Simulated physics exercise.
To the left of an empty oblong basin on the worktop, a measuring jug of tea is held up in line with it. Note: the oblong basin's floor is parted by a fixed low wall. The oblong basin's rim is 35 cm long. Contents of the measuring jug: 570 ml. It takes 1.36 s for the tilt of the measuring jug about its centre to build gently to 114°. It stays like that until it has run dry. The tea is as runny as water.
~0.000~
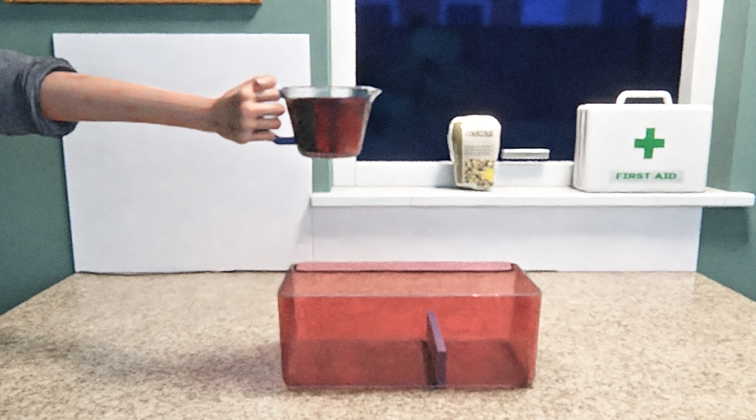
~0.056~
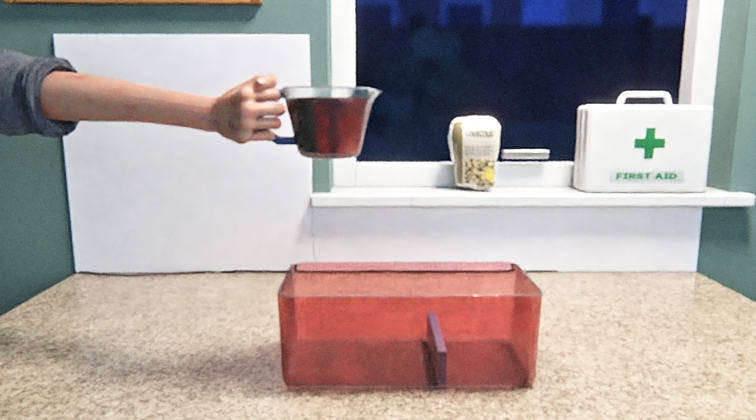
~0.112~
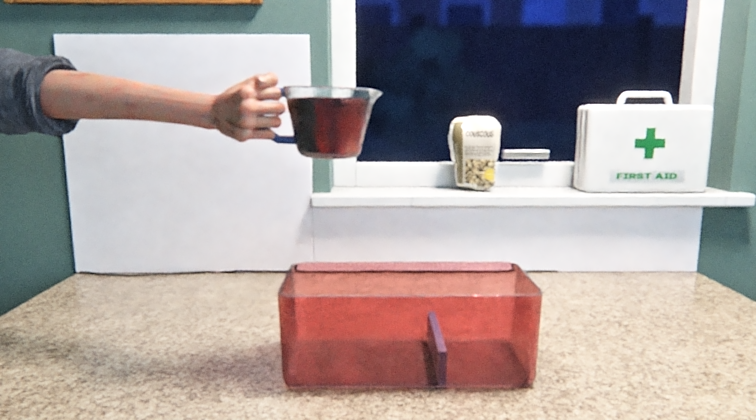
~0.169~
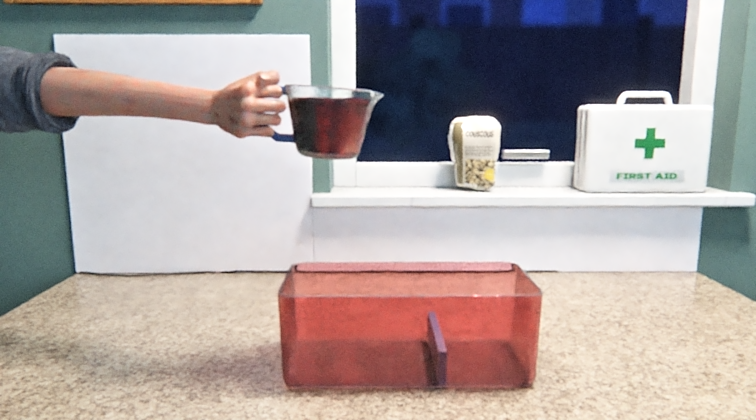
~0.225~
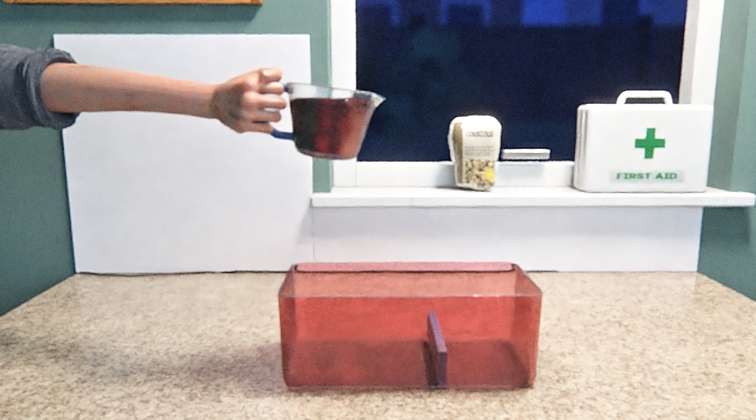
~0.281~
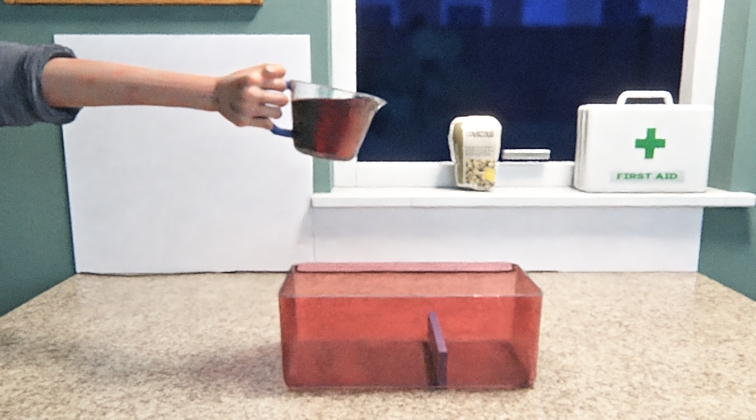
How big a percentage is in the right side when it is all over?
Roughly 56 per cent is in the right side.
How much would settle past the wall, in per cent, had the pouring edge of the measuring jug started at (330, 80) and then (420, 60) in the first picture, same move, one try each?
I'd expect close to 5 per cent and then close to 85 per cent.
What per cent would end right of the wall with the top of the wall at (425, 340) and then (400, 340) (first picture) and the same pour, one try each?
Respectively 70 and 85 %.
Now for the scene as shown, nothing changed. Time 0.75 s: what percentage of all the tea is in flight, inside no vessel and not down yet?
About 32 per cent.
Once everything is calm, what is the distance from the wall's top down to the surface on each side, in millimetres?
For the left, around 42 mm; for the right, around 32 mm.
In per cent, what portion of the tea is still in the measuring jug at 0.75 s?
Around 56 in a hundred.
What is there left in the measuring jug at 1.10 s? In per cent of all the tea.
Share remaining: Approx. 4 %.
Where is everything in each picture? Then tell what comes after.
The first frame shows tilt 0°; pouring edge (382, 90); surface from (288, 98) to (372, 99); the oblong basin's rim runs from (285, 279) to (528, 278); the wall's top is at (436, 330).
The second frame shows tilt 0°; pouring edge (382, 90); surface from (288, 99) to (372, 100).
The third frame shows tilt 2°; pouring edge (383, 92); surface from (290, 99) to (372, 100).
The fourth frame shows tilt 4°; pouring edge (384, 94); surface from (291, 99) to (373, 101).
The fifth frame shows tilt 8°; pouring edge (386, 97); surface from (292, 100) to (375, 100).
The sixth frame shows tilt 12°; pouring edge (387, 102); surface from (294, 100) to (380, 102).
By 0.75 s the tilt is 67° and 57 per cent is still to pour, 3 is left of the wall and 8 right of it.
By 1.10 s the tilt is 104° and 4 per cent is still to pour, 27 is left of the wall and 55 right of it.
By 1.47 s the tilt is 114° and 0 per cent is still to pour, 42 is left of the wall and 56 right of it.
By 1.86 s the tilt is 114° and 0 per cent is still to pour, 42 is left of the wall and 56 right of it.
At rest 42 per cent lies left of the wall, 56 right of it and 2 outside.
